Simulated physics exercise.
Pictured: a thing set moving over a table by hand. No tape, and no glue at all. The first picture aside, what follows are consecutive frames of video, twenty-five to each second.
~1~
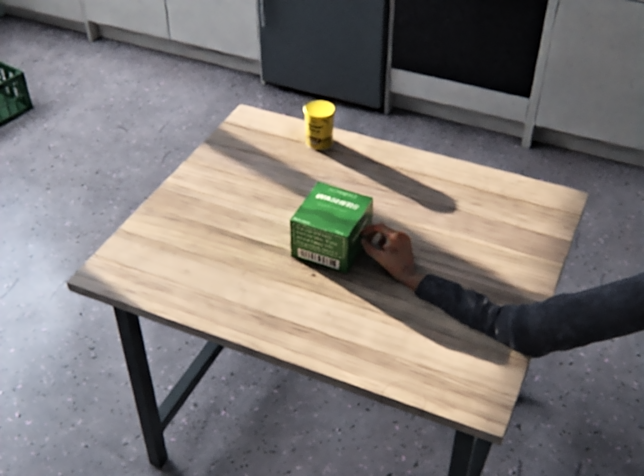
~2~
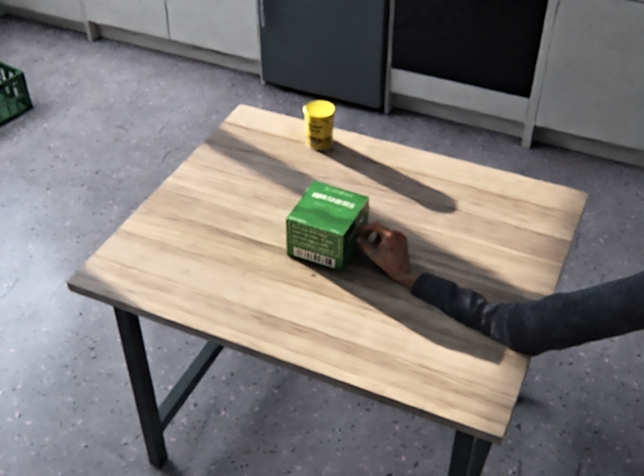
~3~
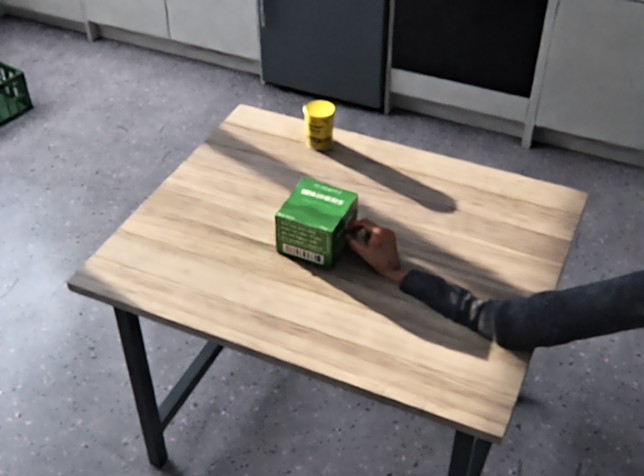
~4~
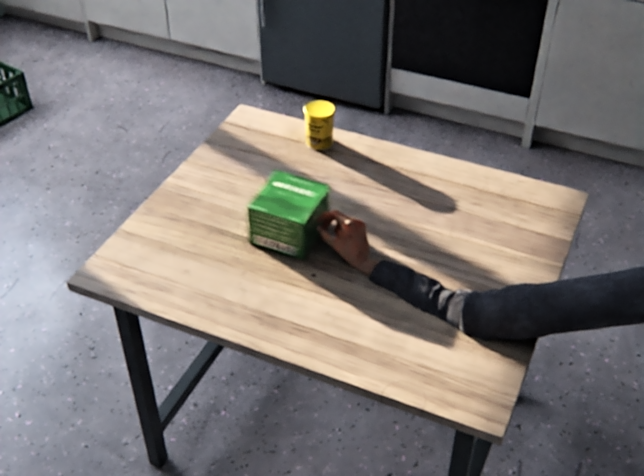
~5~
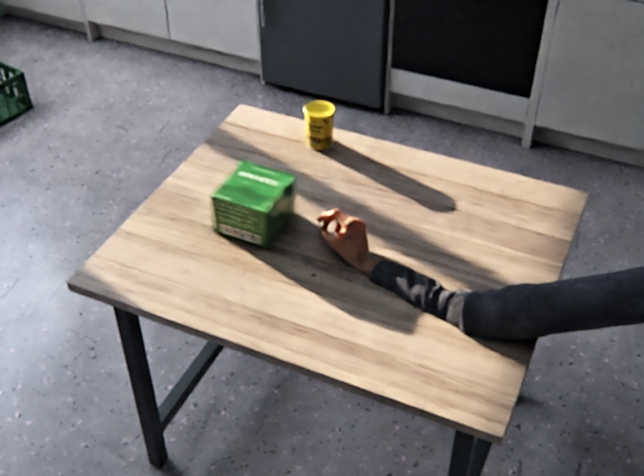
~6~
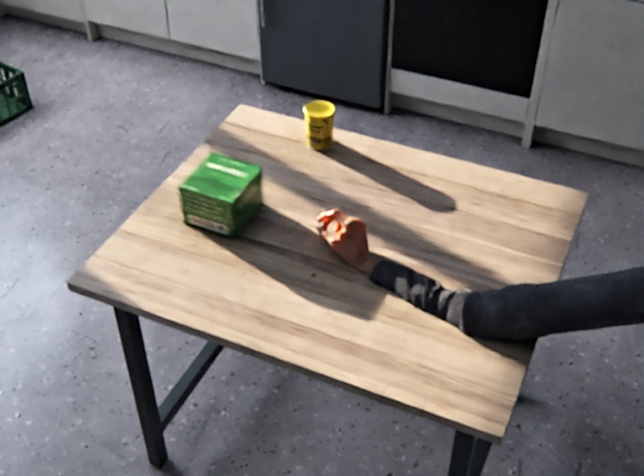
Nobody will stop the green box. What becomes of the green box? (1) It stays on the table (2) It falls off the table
The answer is 2.
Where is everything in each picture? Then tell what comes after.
Under the hand; green box (332, 227), in the first picture.
Under the hand; green box (328, 226), in the second picture.
Under the hand; green box (317, 222), in the third picture.
Green box (289, 214), in the fourth picture.
Green box (255, 204) slid a little, in the fifth picture.
Green box (222, 195) slid about its own width, in the sixth picture.
Then, 0.10 s after the last picture, green box slid well along near (153, 173).
Then, 0.30 s after the last picture, green box now off the table.
Then, 0.40 s after the last picture, things are still on the move.
Then, 0.60 s after the last picture, as before.
By the end, off the table, green box.
